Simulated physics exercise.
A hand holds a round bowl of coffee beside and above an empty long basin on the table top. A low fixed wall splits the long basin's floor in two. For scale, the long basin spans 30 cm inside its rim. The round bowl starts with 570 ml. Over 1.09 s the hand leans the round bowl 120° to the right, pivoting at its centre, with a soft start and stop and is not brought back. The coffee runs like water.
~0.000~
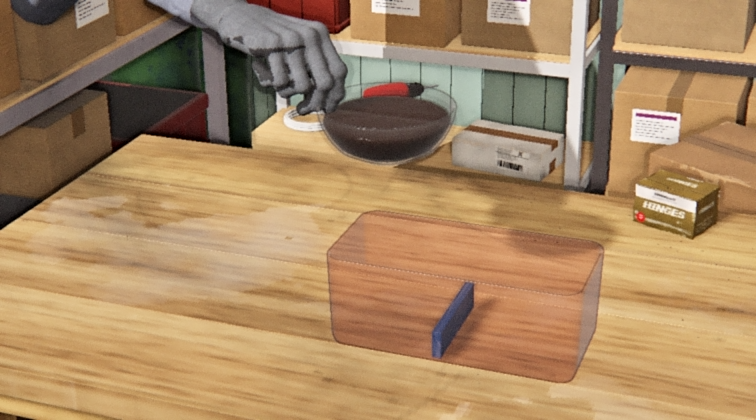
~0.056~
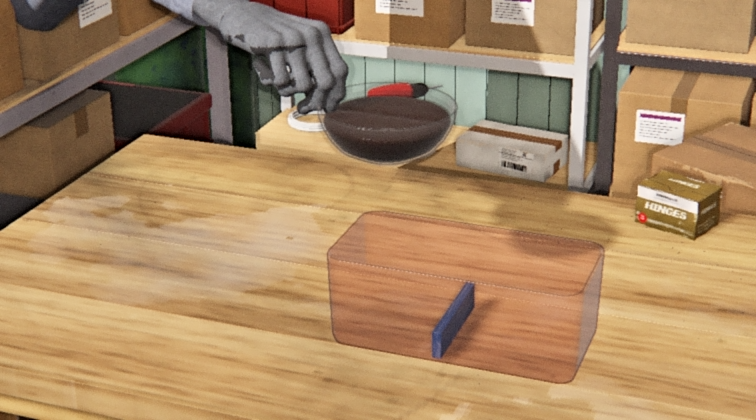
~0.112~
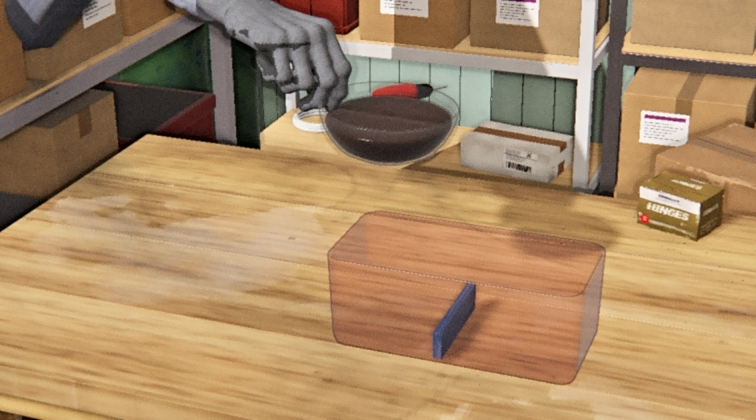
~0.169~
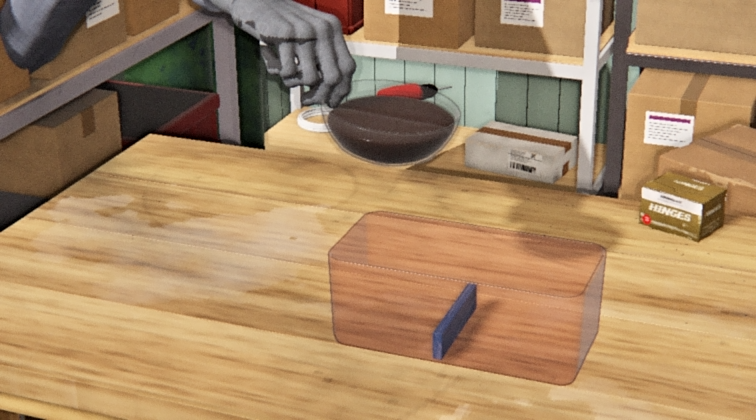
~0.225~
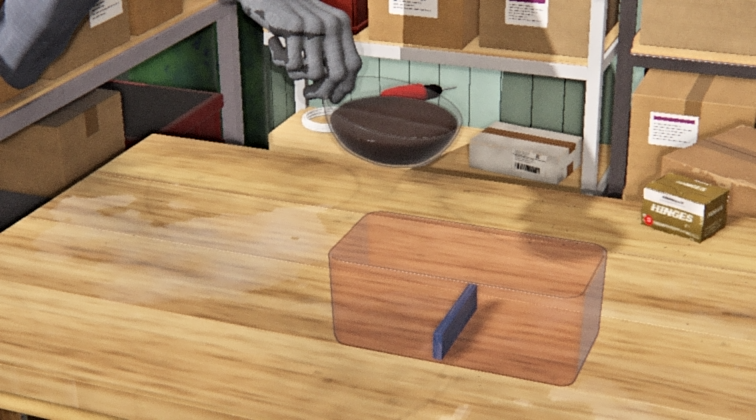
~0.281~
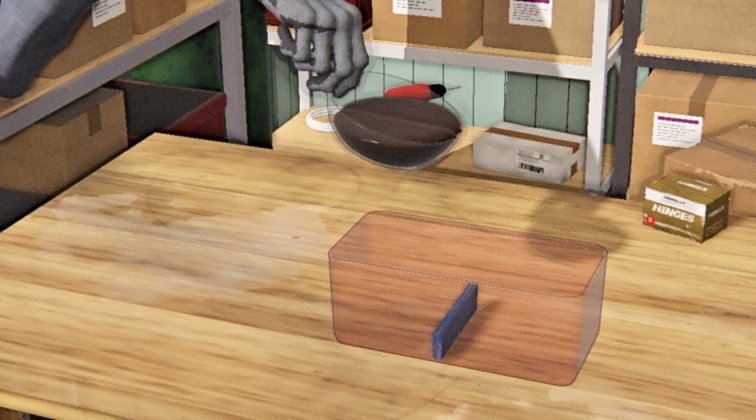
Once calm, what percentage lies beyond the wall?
The far part has some 84 per cent.
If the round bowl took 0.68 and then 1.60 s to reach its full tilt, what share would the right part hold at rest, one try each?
First 75, then 85 per cent.
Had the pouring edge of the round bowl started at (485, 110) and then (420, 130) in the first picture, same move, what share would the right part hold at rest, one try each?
In turn about 90 and 60 per cent.
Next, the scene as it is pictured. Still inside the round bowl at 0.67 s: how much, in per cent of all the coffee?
About 14 per cent.
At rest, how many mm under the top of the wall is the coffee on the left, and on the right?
Left about 30 mm, right about 14 mm.
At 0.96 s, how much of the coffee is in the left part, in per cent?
About 16 per cent.
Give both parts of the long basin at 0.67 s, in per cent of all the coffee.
Some 0 per cent left and 52 right.
After 0.67 s the tilt is 82° and 14 per cent is still to pour, 0 is left of the wall and 52 right of it.
After 0.96 s the tilt is 116° and 0 per cent is still to pour, 15 is left of the wall and 83 right of it.
After 1.26 s the tilt is 120° and 0 per cent is still to pour, 15 is left of the wall and 84 right of it.
After 1.59 s the tilt is 120° and 0 per cent is still to pour, 15 is left of the wall and 84 right of it.
In the end 15 per cent lies left of the wall, 84 right of it and 1 outside.
